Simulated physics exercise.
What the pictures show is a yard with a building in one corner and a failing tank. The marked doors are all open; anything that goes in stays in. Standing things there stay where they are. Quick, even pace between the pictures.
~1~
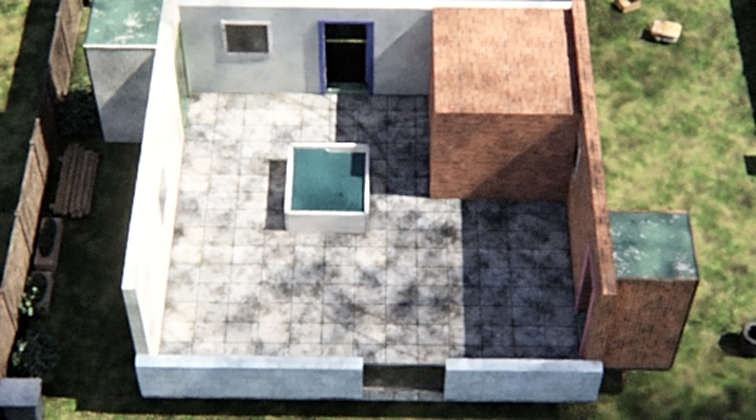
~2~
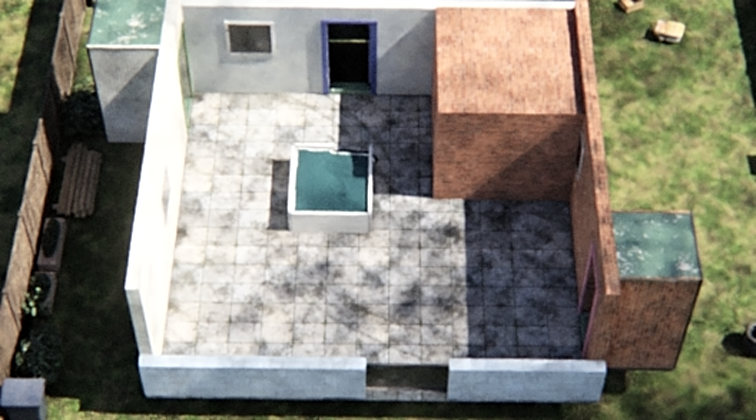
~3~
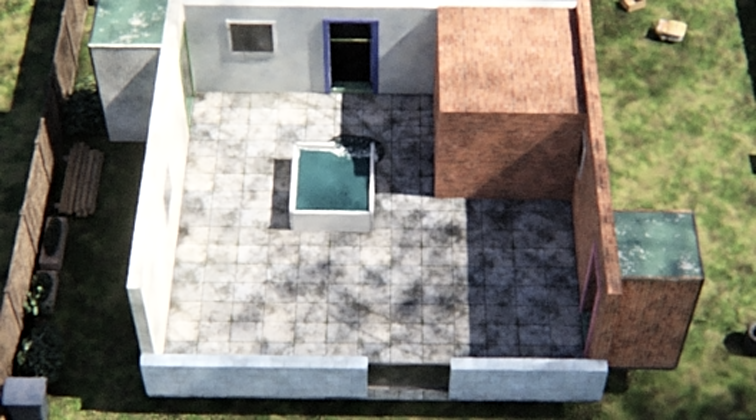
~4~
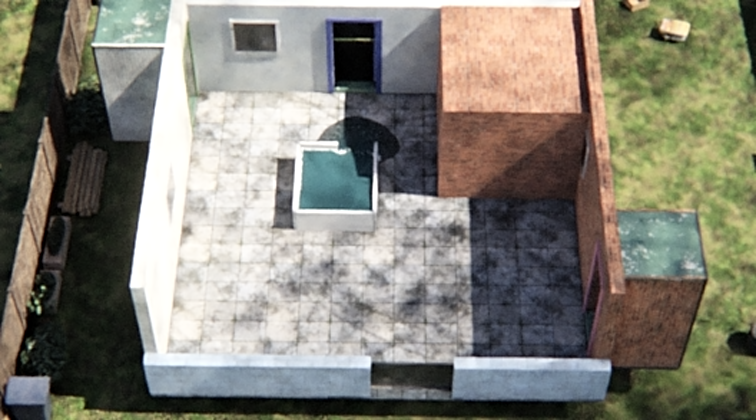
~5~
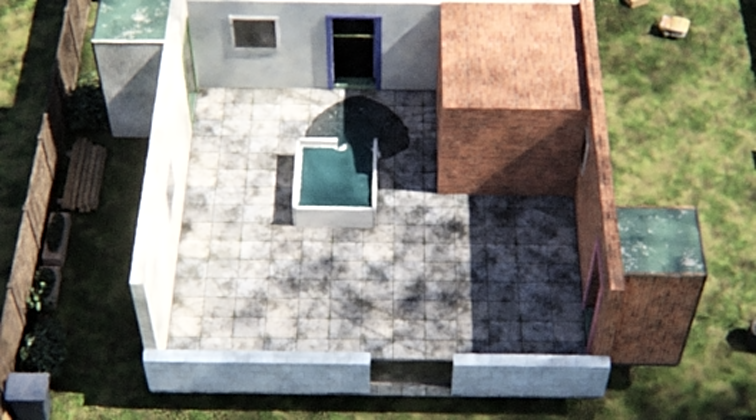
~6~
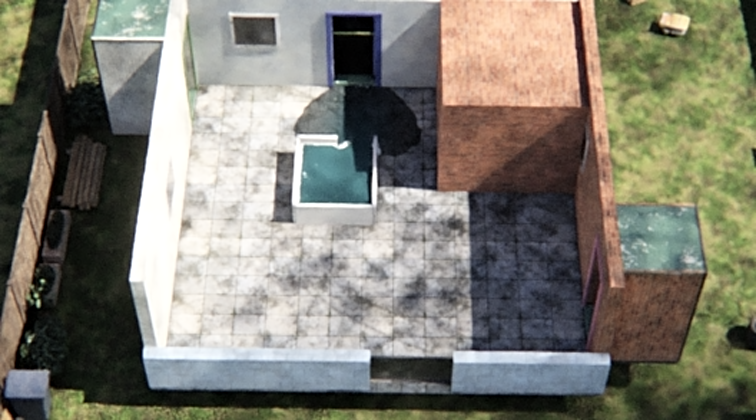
In a walled, tiled yard with a brick building in the back right corner, a square white tank holds still, blue-green water. The tank's far rim breaks open and water pours out behind it, making a dark wet patch that spreads steadily across the tiles toward the back wall and the brick building.
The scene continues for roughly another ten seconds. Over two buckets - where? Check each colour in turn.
Blue door over two; pink door under or at two; green door under or at two.
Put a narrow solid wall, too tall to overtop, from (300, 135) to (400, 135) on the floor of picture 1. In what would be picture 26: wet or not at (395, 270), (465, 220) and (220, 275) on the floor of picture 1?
Taking the points in order - wetted, unwetted, unwetted.
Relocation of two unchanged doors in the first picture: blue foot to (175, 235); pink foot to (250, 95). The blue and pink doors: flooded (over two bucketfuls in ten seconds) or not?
First the blue door, which stays on the safe side, then the pink door, which stays on the safe side.
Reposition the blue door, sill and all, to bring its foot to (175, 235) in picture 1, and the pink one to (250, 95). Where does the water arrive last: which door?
The one in blue is last.
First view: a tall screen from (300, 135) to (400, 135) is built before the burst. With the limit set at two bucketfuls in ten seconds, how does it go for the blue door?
The blue door falls short.
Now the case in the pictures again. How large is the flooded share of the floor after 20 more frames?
I reckon 20 per cent or so.
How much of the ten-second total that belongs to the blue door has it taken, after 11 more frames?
Share by then: About 55 in a hundred.
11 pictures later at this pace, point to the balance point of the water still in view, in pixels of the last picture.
The balance point is around (350, 155).
A moment on, water covers 10 % of the floor; the blue door over two buckets in, the pink door not reached, the green door not reached.
Next, water covers 15 % of the floor; the blue door over two buckets in, the pink door not reached, the green door not reached.
Then, water covers 20 % of the floor; the blue door far over two buckets in, the pink door not reached, the green door wet at the sill, nothing in.
Later, water covers 35 % of the floor; the blue door far over two buckets in, the pink door not reached, the green door wet at the sill, nothing in.
In the end, water covers 70 % of the floor; the blue door far over two buckets in, the pink door not reached, the green door wet at the sill, nothing in.
